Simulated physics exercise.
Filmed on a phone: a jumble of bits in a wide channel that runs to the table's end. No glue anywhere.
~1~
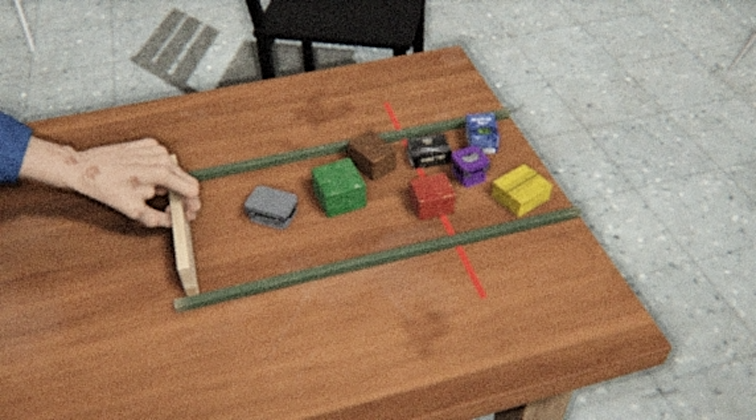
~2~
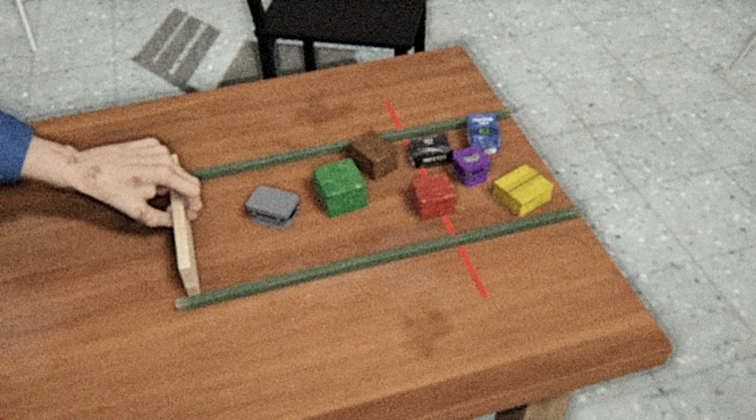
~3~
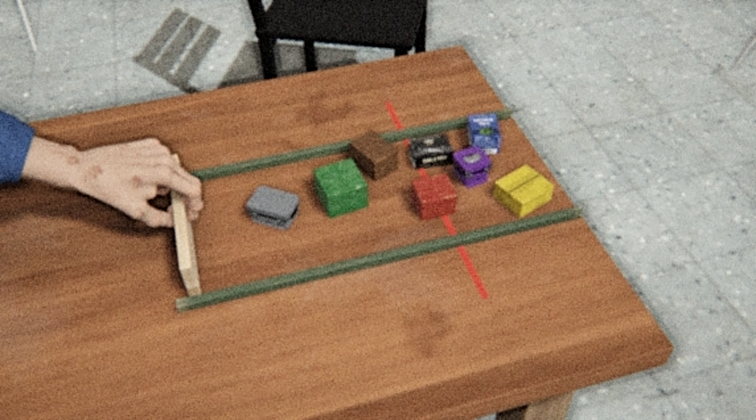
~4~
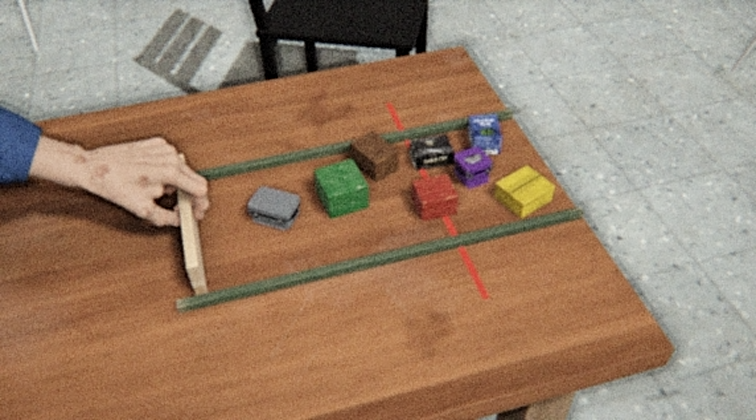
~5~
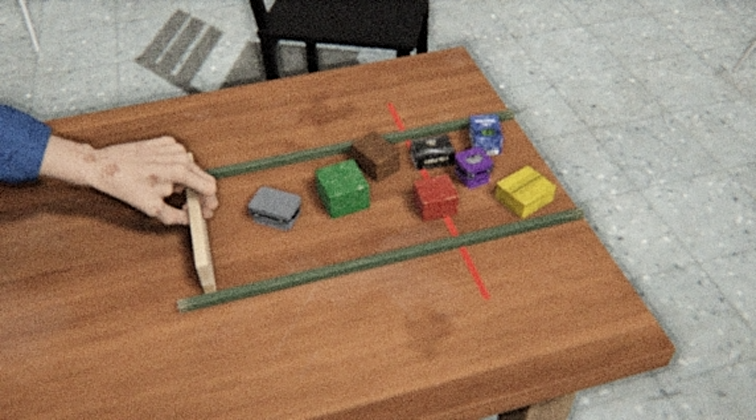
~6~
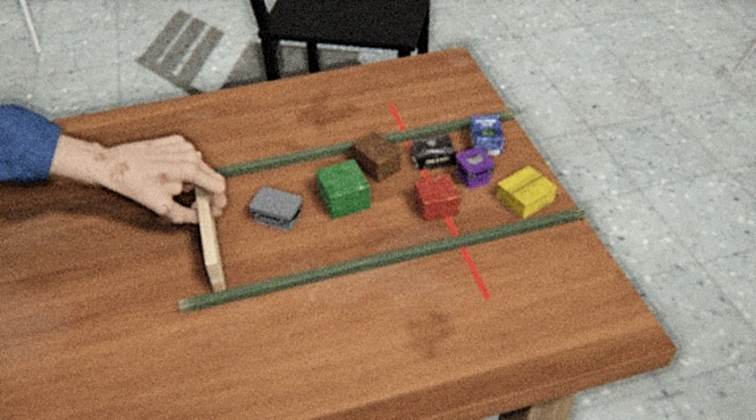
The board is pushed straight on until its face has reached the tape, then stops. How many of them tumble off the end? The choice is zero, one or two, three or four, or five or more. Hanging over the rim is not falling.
The number that fall off is zero.
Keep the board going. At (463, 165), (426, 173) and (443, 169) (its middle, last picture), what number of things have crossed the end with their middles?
The counts: 1, 0 and 1.
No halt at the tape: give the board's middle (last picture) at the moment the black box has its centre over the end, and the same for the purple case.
About (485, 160), and (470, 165) for the other.
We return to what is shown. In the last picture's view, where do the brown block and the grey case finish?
First (432, 137), then (450, 186).
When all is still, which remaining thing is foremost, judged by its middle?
The blue box ends nearest.
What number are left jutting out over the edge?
1 of them.
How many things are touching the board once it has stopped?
That makes 2.
Early on, none off yet; yellow box at rest near (526, 192); blue box at rest near (487, 135); purple case at rest near (474, 168).
Finally, the number that fall off is zero.
